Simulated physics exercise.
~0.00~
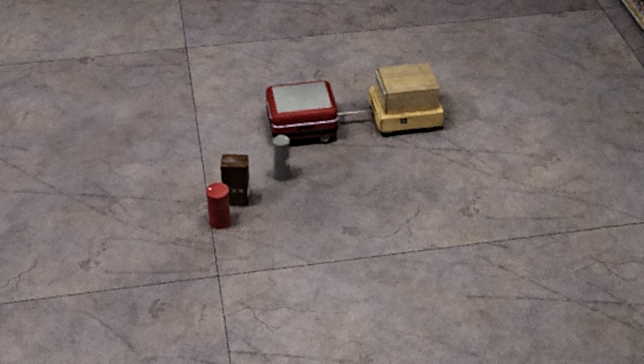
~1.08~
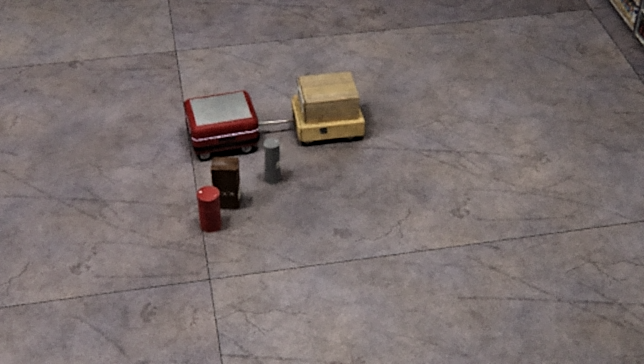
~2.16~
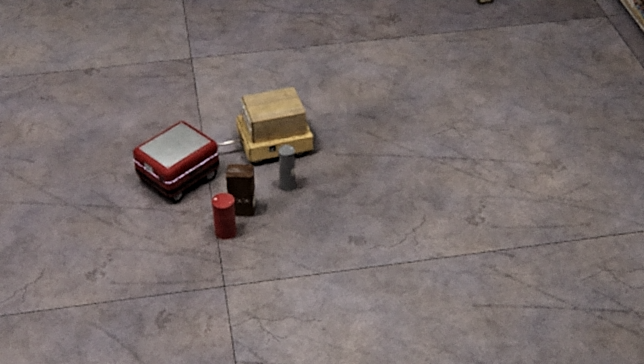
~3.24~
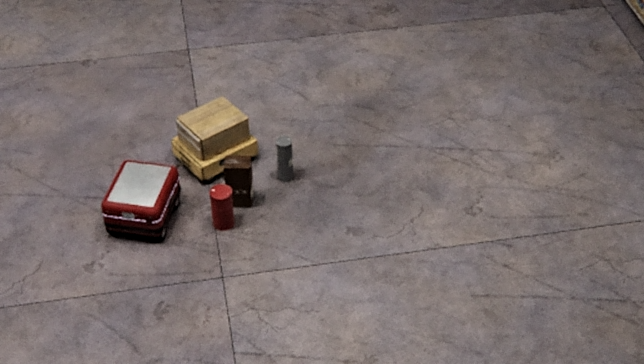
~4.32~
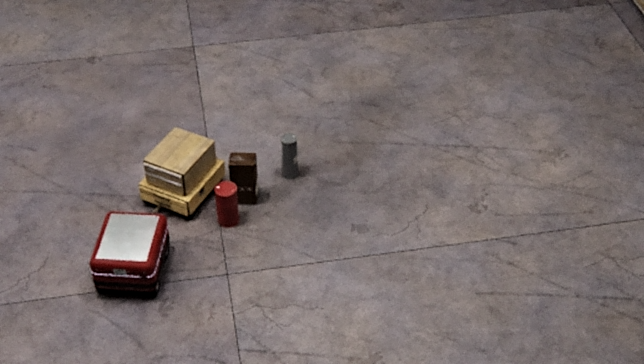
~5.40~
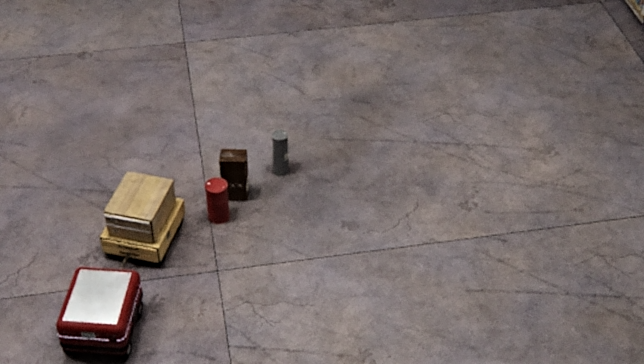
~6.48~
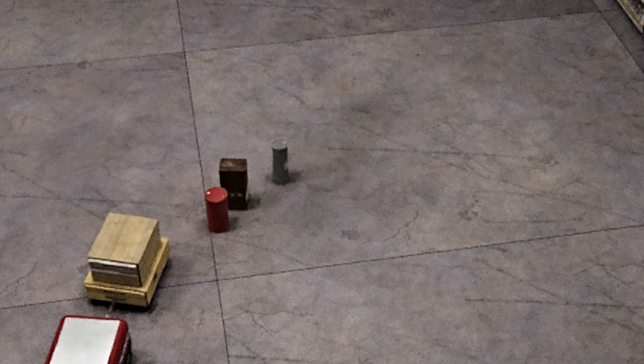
In this clip, a red tug with a pale top pulls a yellow cart left across a grey tiled floor, curves around a grey canister, a brown box and a red canister, then heads down toward the lower left, where the tug is partly out of view and the three objects still stand.
